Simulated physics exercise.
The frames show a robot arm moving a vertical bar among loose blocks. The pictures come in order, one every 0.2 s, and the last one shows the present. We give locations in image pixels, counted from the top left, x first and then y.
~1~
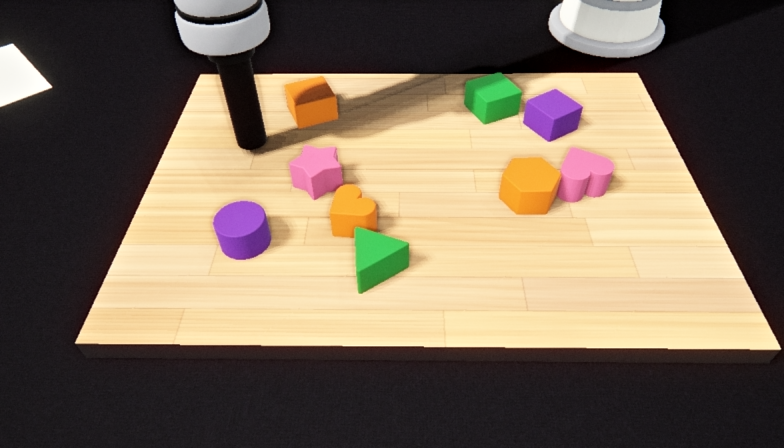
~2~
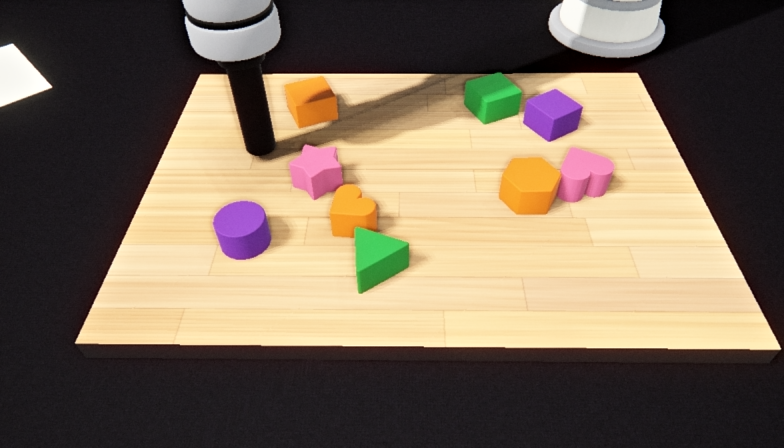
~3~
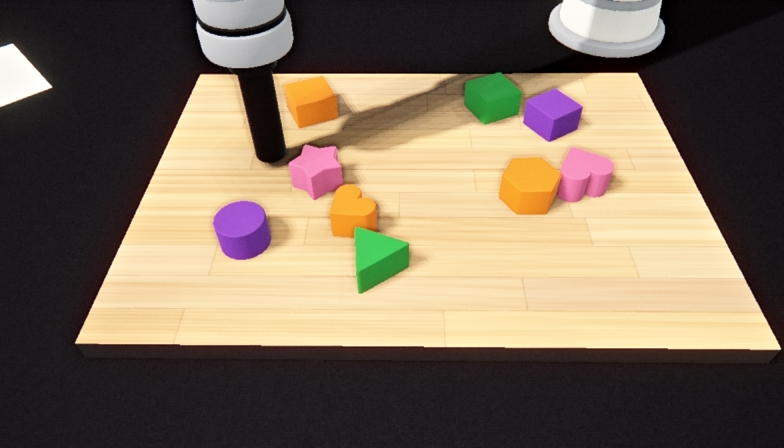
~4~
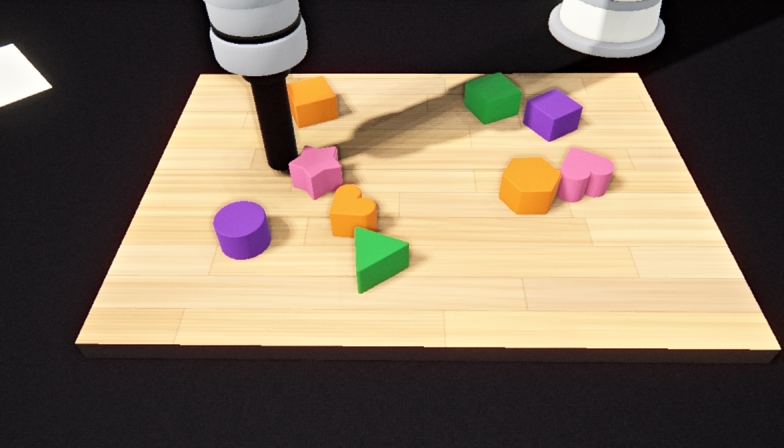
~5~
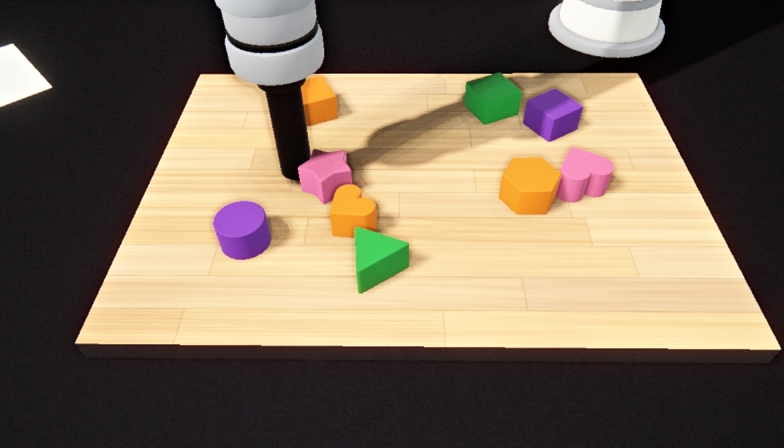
At the start, a robot arm holds a black vertical bar near the upper left of a wooden board scattered with colourful blocks. The bar slides a short way right and toward the viewer, reaches the pink star block and nudges it slightly to the right, while the other blocks stay still.
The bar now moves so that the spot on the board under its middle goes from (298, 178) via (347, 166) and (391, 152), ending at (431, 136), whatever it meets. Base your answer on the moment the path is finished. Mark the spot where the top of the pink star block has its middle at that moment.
Its top middle will sit at (352, 166).
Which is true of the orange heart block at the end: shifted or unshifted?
Here the orange heart block stays on its spot.
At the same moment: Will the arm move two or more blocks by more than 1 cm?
My answer is no.
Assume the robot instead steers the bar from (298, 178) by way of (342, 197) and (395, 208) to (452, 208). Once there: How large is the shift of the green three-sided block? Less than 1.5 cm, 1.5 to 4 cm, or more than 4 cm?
Displaced less than 1.5 cm.
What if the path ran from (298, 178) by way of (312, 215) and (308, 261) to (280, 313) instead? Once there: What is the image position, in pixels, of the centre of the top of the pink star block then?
I think it will end close to (343, 172).
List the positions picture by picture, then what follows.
The first picture shows bar tip at (252, 141); block tops, pink star block at (316, 159); orange heart block at (351, 201).
The second picture shows bar at (261, 147); blocks unchanged.
The third picture shows bar at (272, 154); blocks unchanged.
The fourth picture shows bar at (283, 161); blocks unchanged.
The fifth picture shows bar at (297, 170); pink star block at (326, 163); orange heart block at (351, 201).
The first path, step by step. One third of the way, bar at (346, 159); pink star block at (351, 165), turned 50° clockwise.
Two thirds of the way, bar at (393, 144); pink star block at (352, 166), turned 50° clockwise.
At the end, bar at (431, 128); pink star block at (352, 166), turned 50° clockwise; orange heart block in place.
